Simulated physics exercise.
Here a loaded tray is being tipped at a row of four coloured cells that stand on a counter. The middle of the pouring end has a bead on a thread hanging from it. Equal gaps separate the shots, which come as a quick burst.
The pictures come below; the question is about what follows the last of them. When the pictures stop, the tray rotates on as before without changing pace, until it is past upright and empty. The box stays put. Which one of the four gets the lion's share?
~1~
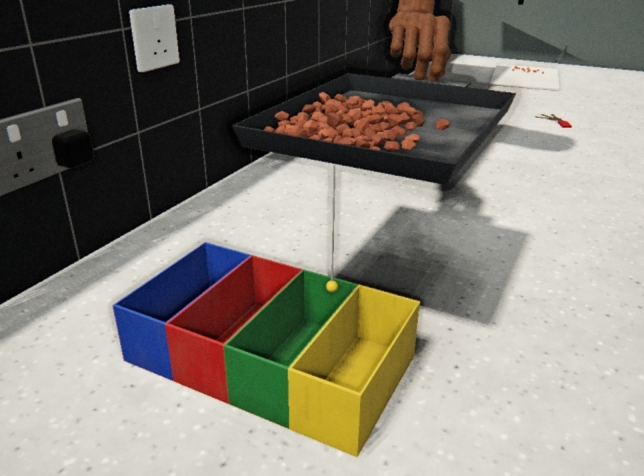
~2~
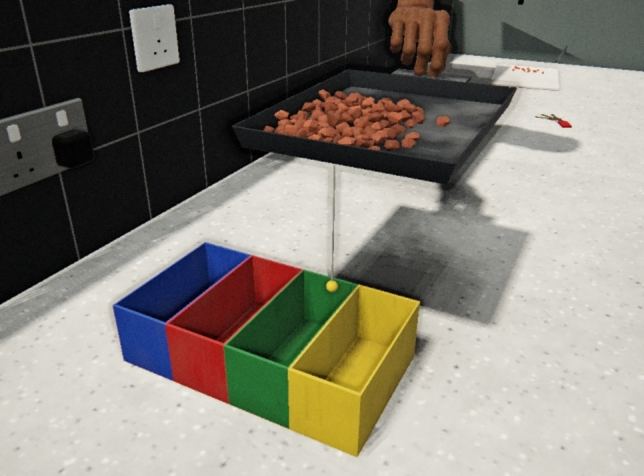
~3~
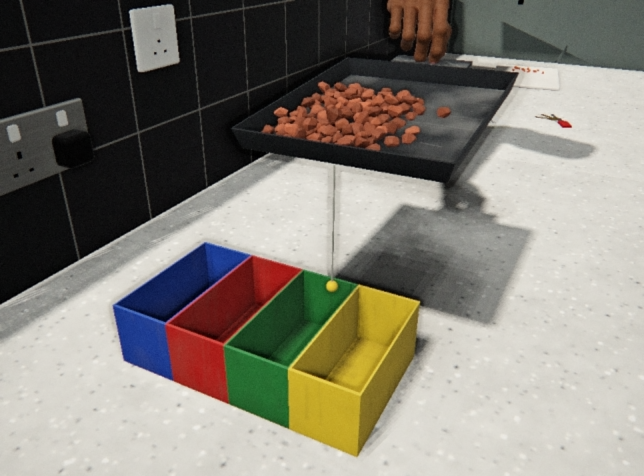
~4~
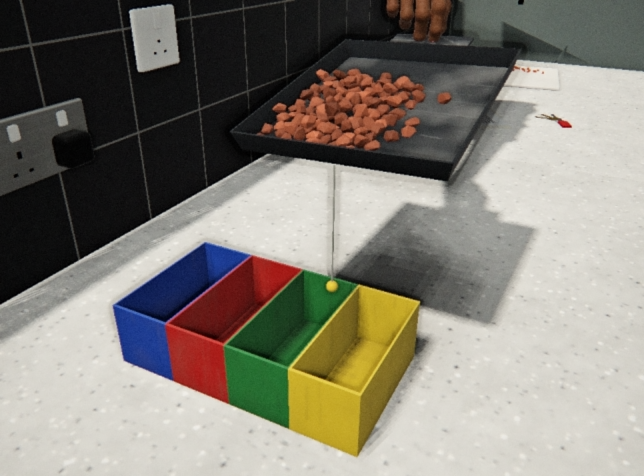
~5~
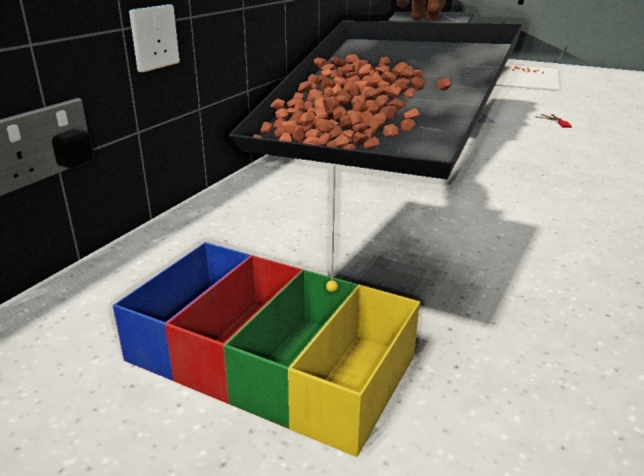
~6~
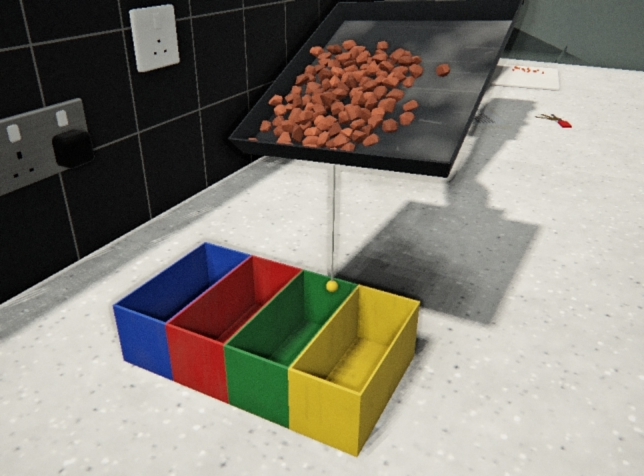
Lion's share: Red.
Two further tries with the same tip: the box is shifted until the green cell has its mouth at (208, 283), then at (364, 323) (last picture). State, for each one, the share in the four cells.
You'd get 60 per cent first and 90 per cent second.
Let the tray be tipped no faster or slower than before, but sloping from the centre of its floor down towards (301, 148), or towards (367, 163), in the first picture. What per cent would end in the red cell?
I'd say roughly 70 percent with the first slope, 10 percent with the other.
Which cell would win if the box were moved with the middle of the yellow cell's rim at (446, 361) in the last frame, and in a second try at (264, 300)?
The cell in blue first, the cell in yellow second.
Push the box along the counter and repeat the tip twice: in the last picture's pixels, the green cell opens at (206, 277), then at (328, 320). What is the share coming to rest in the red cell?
You'd get near 0 per cent and afterwards near 40 per cent.
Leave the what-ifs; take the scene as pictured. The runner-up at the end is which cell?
The second spot goes to the green cell.
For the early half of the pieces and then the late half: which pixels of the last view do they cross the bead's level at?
The leading part at (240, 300), the rest of it at (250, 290).
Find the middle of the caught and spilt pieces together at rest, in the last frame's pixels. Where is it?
About (244, 365).
Shortly afterwards, tray tipped steeply; all but a few on the tray; only a few falling or outside the box.
Next, tray tipped past a quarter turn; a little on the tray; near a third in the red cell; near a quarter in the green cell; a little in the yellow cell; a little in the blue cell; a little falling or outside the box.
Some moments later, tray tipped past a quarter turn; near half in the red cell; near a third in the green cell; a little in the yellow cell; a little in the blue cell; only a few falling or outside the box.
In the end, tray tipped past a quarter turn; near half in the red cell; near a third in the green cell; a little in the yellow cell; a little in the blue cell; only a few outside the box.
